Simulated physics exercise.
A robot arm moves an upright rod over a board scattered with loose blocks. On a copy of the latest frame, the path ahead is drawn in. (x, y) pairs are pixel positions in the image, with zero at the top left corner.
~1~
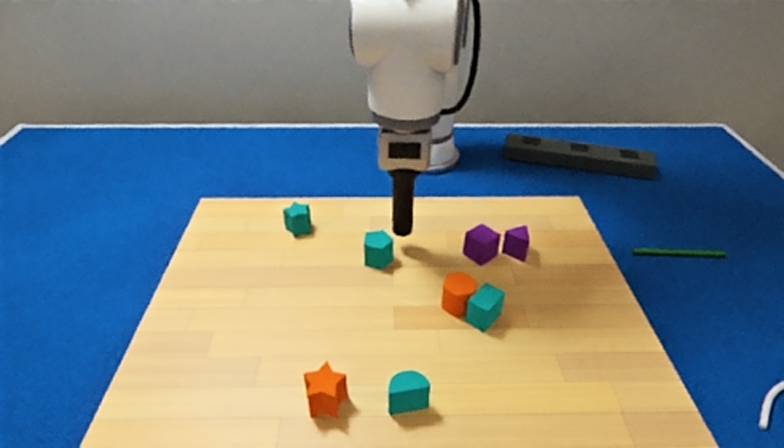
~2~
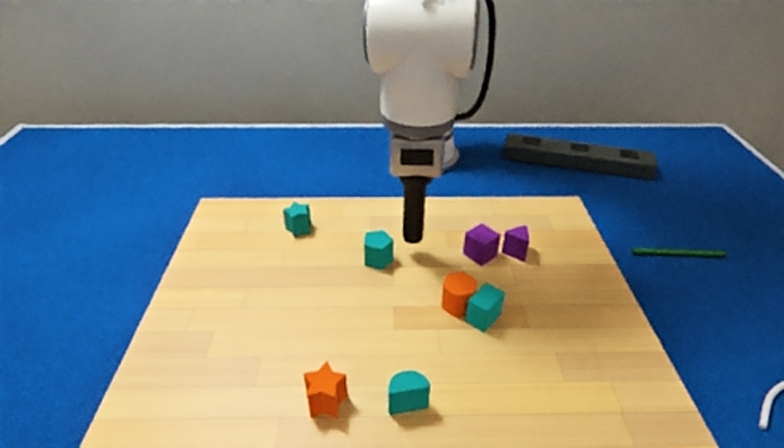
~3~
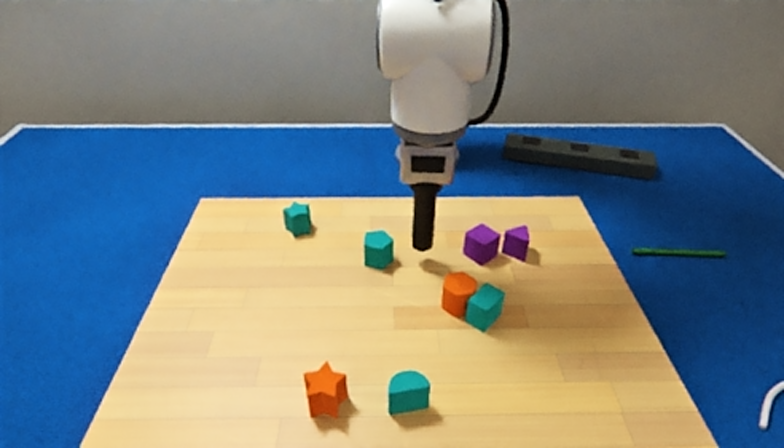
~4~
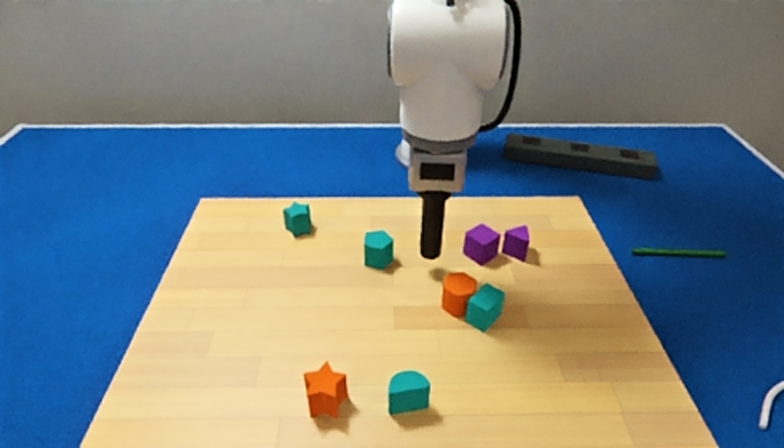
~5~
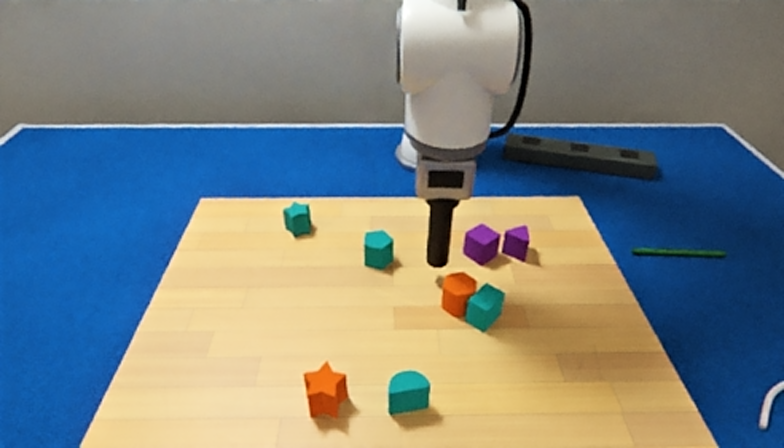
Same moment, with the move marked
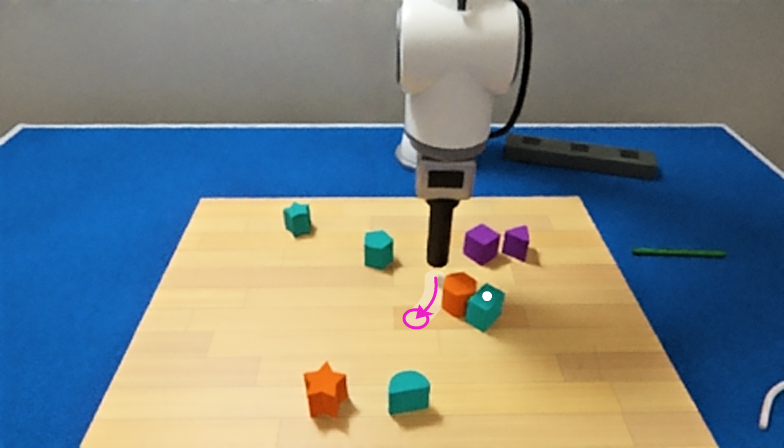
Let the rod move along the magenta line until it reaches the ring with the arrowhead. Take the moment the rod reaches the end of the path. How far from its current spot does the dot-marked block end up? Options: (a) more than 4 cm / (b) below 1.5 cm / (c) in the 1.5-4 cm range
The answer is b.
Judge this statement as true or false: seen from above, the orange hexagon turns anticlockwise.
True
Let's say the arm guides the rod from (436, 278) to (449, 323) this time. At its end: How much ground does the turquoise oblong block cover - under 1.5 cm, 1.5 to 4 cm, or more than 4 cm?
The answer is 1.5 to 4 cm.
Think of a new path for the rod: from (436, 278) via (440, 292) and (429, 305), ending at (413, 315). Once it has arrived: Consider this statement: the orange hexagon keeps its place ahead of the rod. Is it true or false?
That is false.
Drawn move, from (436, 278) through (435, 292) and (429, 306) to (416, 319); the dot is on the turquoise oblong block.
On the path given first. Halfway along, rod (434, 283); orange hexagon (462, 289), turned 25° anticlockwise; turquoise oblong block (491, 298).
At the end, rod (417, 302); orange hexagon (461, 290), turned 35° anticlockwise; purple square still; turquoise oblong block (491, 298).
